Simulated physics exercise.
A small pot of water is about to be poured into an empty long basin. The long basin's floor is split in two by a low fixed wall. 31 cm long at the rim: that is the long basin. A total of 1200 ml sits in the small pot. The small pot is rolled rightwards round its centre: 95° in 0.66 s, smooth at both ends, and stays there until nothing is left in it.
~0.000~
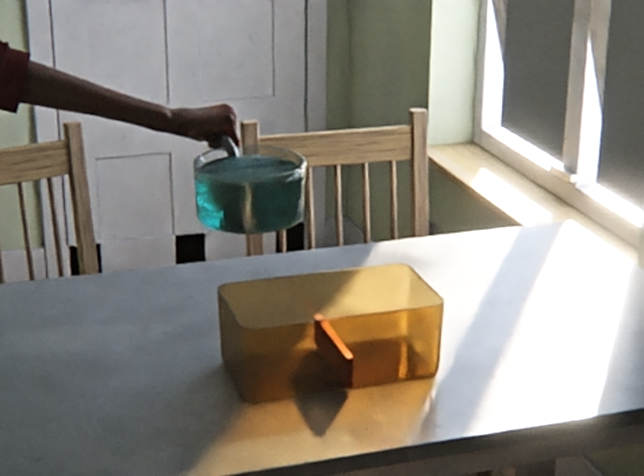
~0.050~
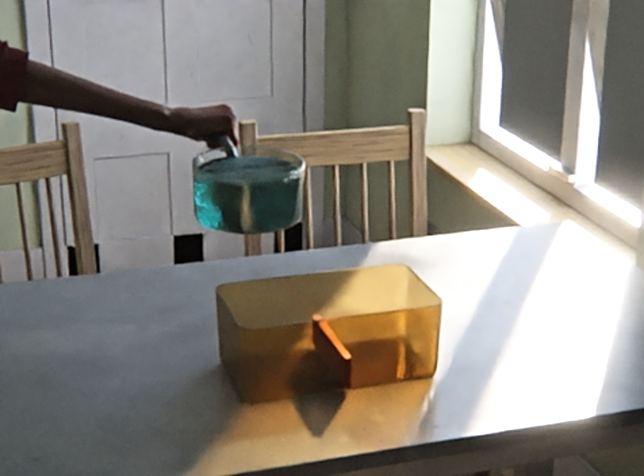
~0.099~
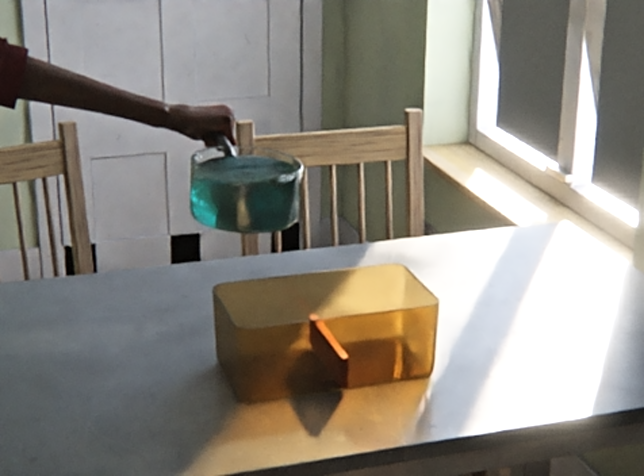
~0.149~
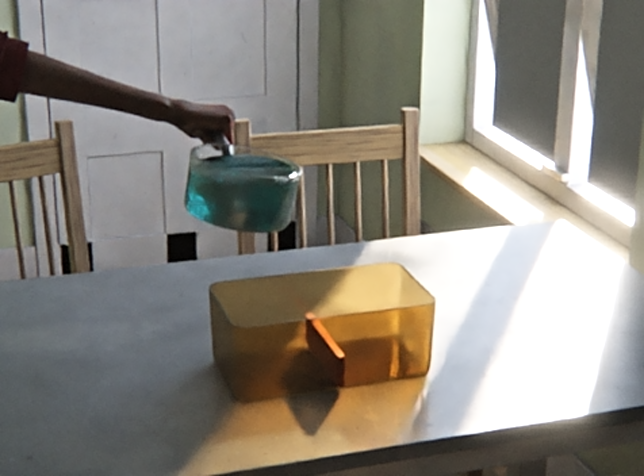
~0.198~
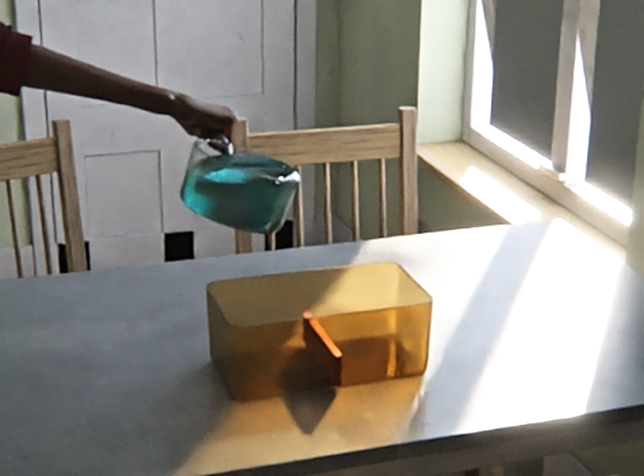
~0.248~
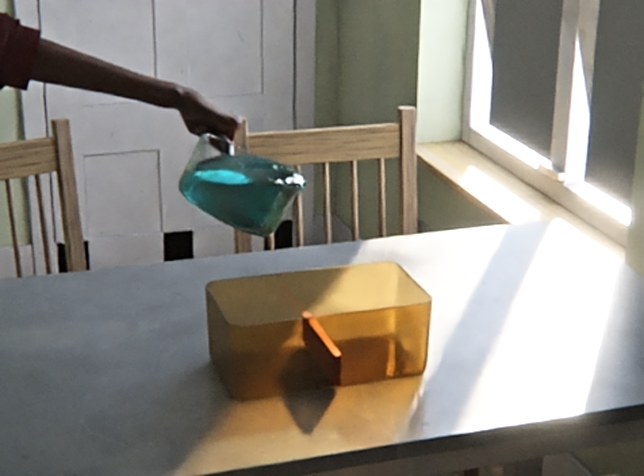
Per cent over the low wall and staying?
68 per cent.
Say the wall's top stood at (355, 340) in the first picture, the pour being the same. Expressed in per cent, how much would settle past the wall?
Estimate: Close to 40 per cent.
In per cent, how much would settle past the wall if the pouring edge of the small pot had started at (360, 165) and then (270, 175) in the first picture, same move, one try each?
Some 70 and 20 per cent, in that order.
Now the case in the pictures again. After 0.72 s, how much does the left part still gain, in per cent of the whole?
Roughly 20 per cent.
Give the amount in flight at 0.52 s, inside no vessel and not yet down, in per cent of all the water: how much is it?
About 46 per cent.
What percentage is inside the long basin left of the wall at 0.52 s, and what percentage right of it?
1 on the left, 16 on the right, roughly.
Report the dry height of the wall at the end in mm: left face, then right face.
I'd say some 34 mm on the left and some 14 mm on the right.
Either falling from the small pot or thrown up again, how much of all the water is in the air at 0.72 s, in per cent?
About 12 per cent.
After 0.52 s the tilt is 85° and 38 per cent is still to pour, 1 is left of the wall and 16 right of it.
After 0.72 s the tilt is 95° and 11 per cent is still to pour, 11 is left of the wall and 66 right of it.
After 0.93 s the tilt is 95° and 3 per cent is still to pour, 23 is left of the wall and 68 right of it.
After 1.16 s the tilt is 95° and 1 per cent is still to pour, 28 is left of the wall and 69 right of it.
In the end 30 per cent lies left of the wall, 68 right of it and 2 outside.
